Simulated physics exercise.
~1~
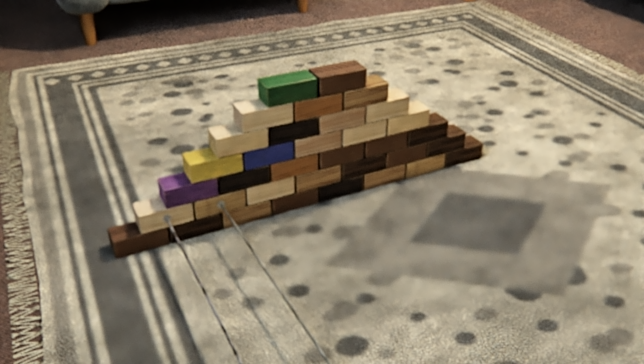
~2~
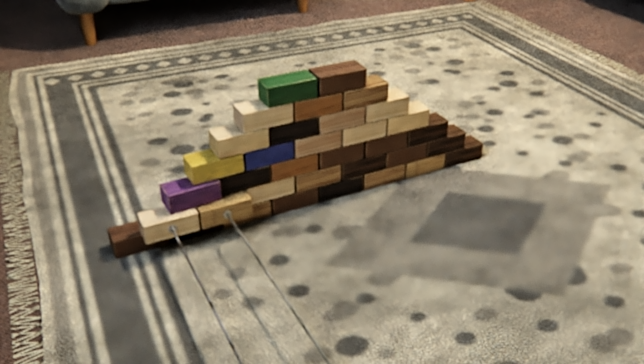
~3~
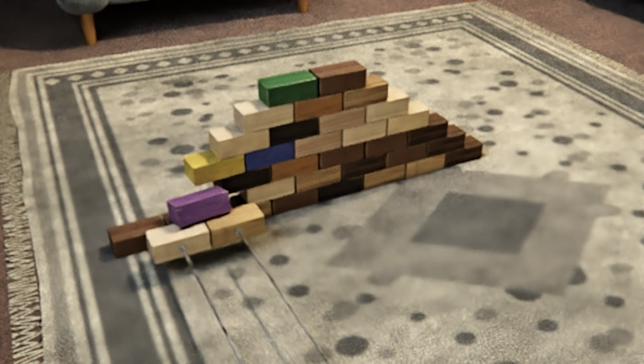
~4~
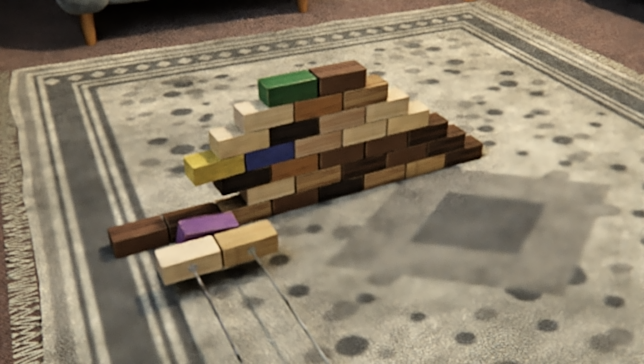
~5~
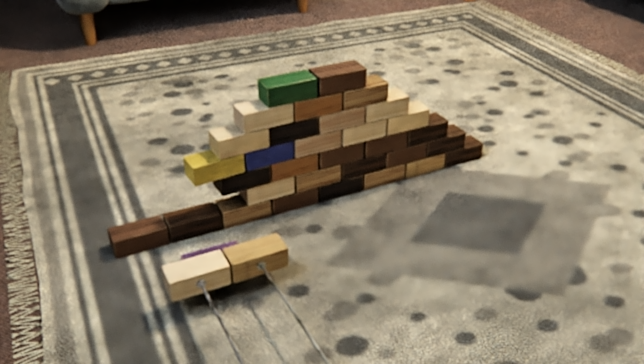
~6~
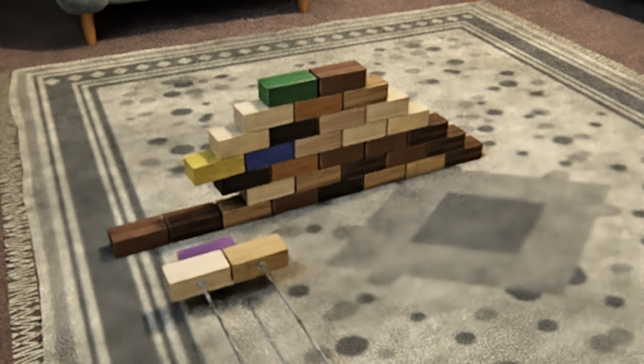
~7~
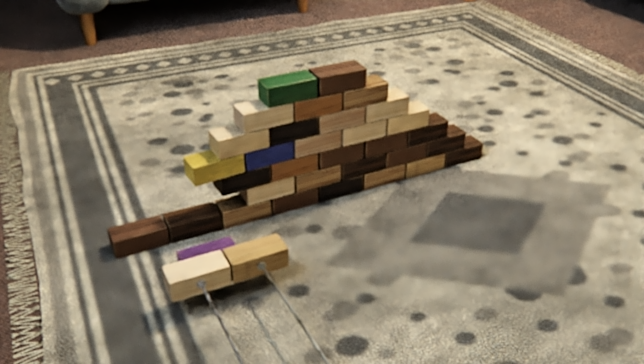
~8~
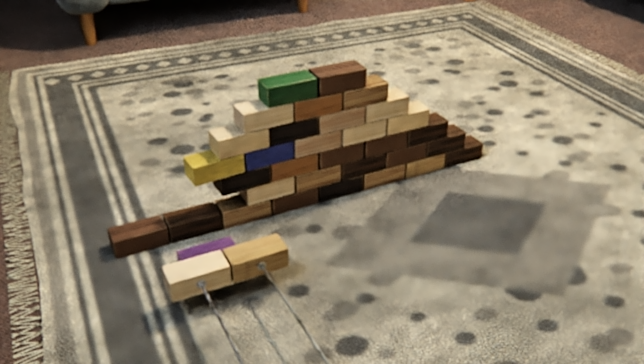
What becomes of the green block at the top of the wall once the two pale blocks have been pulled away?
The green block stays up in its place on the top row beside a brown block.
